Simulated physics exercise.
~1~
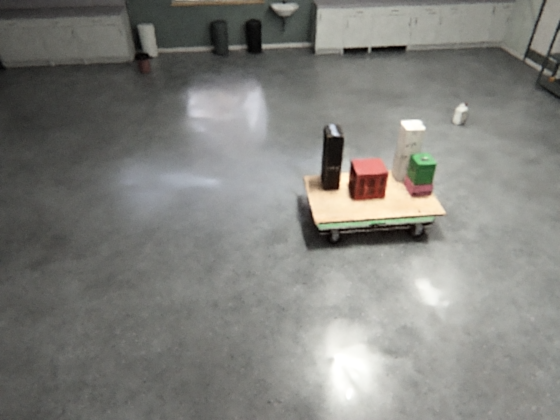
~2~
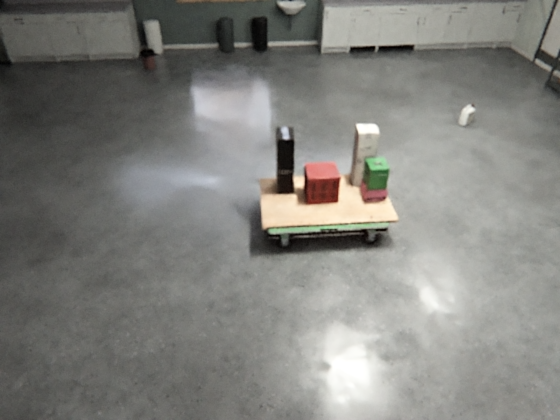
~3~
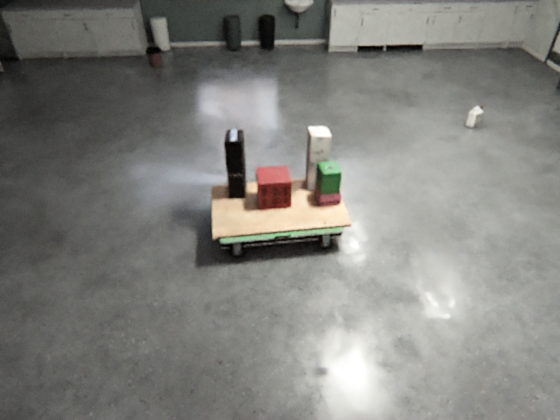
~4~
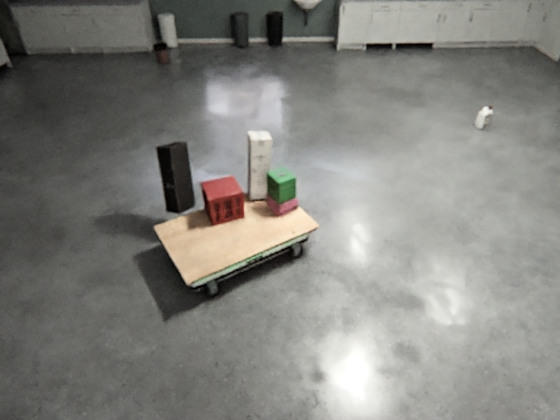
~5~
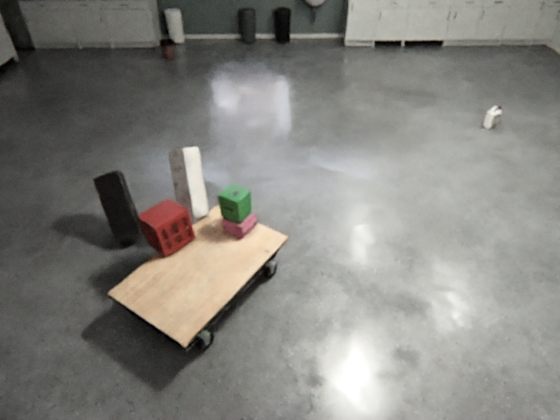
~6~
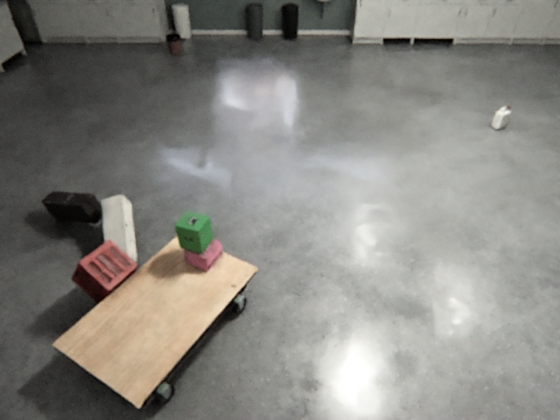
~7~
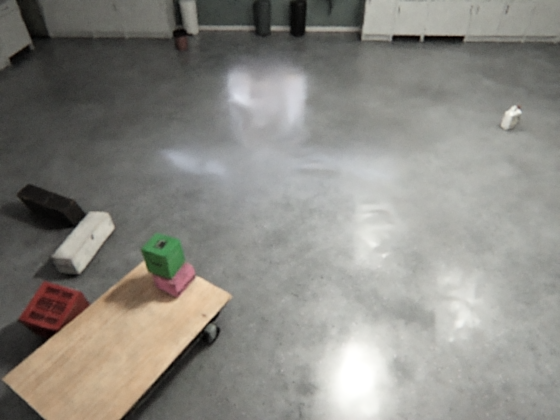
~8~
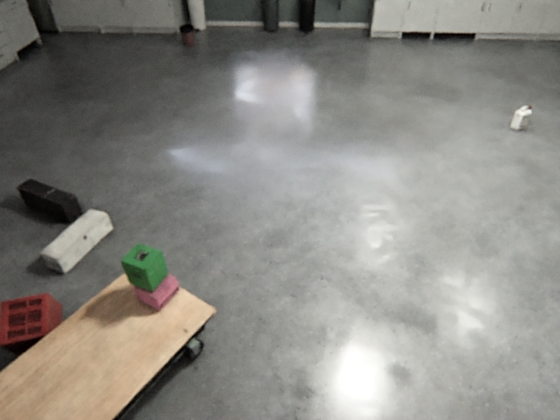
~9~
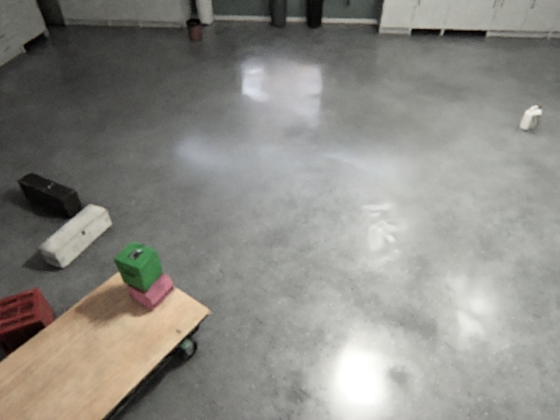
A low wheeled cart with a bare wooden deck stands on a shiny grey concrete floor, seen from above in a room with white cabinets along the far wall. It carries a tall black box, a red crate, a tall white box and a green toolbox on a pink box. The cart rolls left, then swings round towards the viewer. The black box tips off the back, and the red crate and white box follow. At the end the cart rests at lower left, green still stacked on pink, with the other three on the floor beside it.
